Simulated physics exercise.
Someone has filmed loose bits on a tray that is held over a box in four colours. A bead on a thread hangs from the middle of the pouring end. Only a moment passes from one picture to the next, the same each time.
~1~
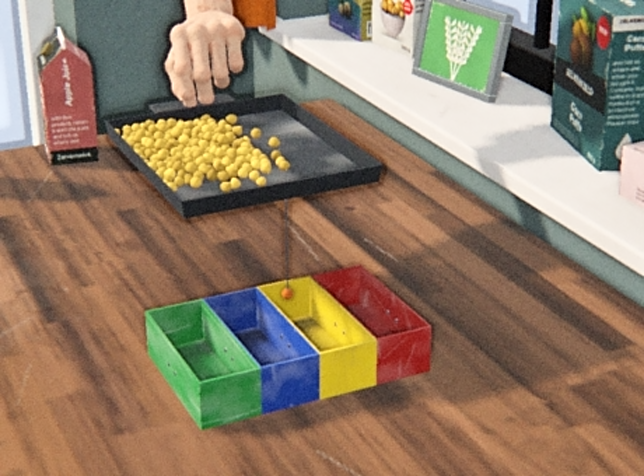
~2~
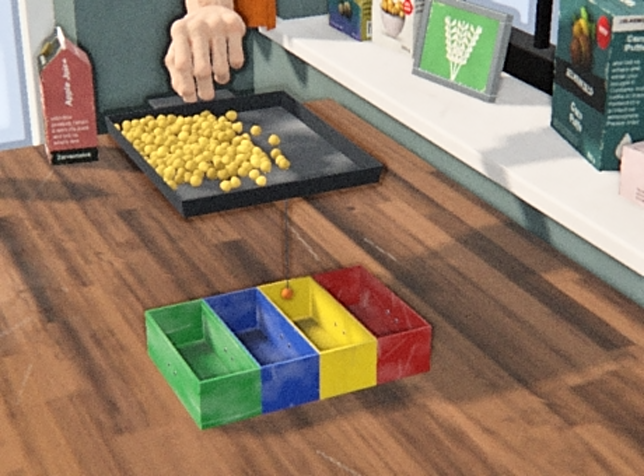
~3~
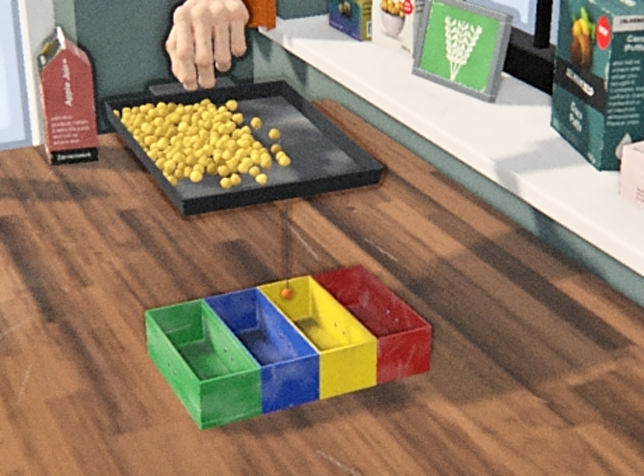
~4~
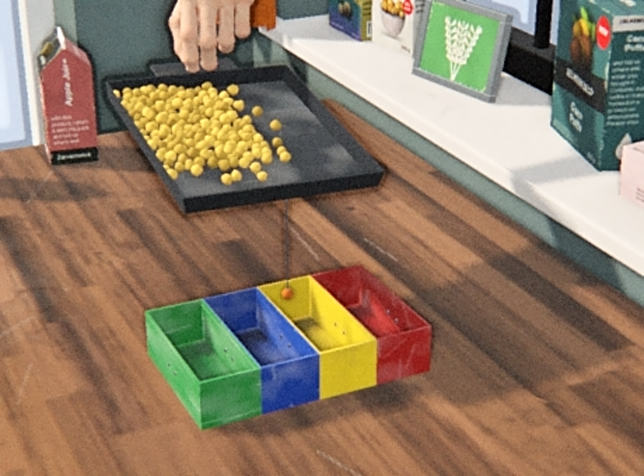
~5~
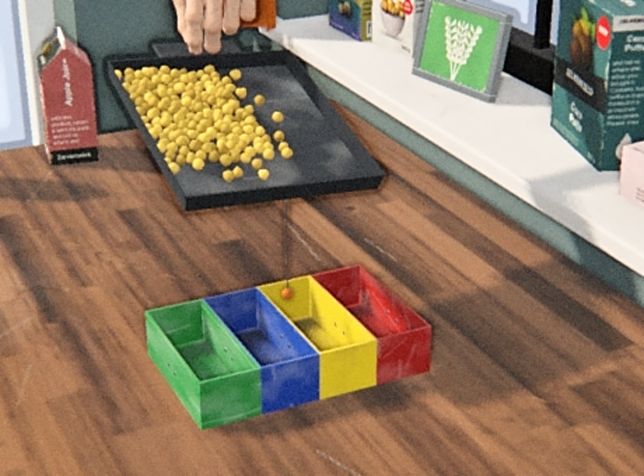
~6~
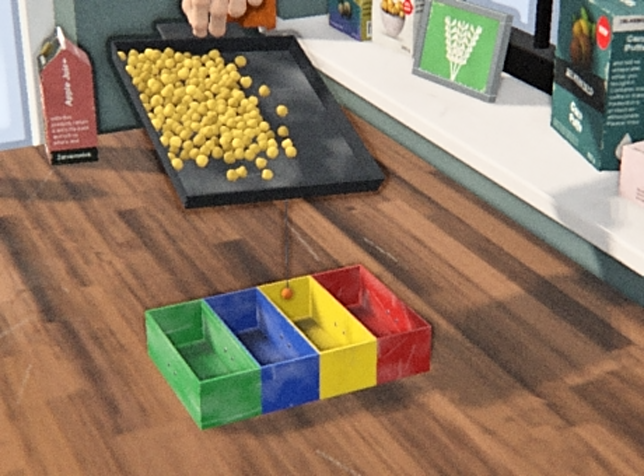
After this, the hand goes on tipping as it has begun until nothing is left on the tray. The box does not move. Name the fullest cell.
Most goes to the red cell.
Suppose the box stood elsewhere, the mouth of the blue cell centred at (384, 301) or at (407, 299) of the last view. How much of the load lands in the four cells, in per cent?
Roughly 70 per cent, and 60 per cent.
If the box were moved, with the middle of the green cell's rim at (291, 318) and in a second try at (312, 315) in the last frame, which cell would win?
One: The blue one. Two: The cell in blue.
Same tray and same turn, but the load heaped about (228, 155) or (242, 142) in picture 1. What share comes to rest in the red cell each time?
In turn 40 and 50 in a hundred.
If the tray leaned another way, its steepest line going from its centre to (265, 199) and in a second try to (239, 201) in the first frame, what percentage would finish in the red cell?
The first gives 0 %, the second 0 %.
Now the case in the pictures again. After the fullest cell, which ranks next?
In second place: The yellow one.
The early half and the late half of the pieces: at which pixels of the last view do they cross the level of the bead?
Early half (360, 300), late half (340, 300).
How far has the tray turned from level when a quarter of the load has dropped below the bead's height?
Around 95° of tilt.
Shortly afterwards, tray tipped steeply; the bulk on the tray; only a few in the yellow cell; only a few in the red cell; a little falling or outside the box.
Next, tray tipped past a quarter turn; near half on the tray; a little in the red cell; a little in the yellow cell; only a few in the blue cell; only a few in the green cell; near a quarter falling or outside the box.
Some moments later, tray tipped past a quarter turn; near half in the red cell; near a quarter in the yellow cell; a little in the blue cell; only a few in the green cell; a little falling or outside the box.
In the end, tray tipped past a quarter turn; near half in the red cell; near a quarter in the yellow cell; a little in the blue cell; only a few in the green cell; a little outside the box.
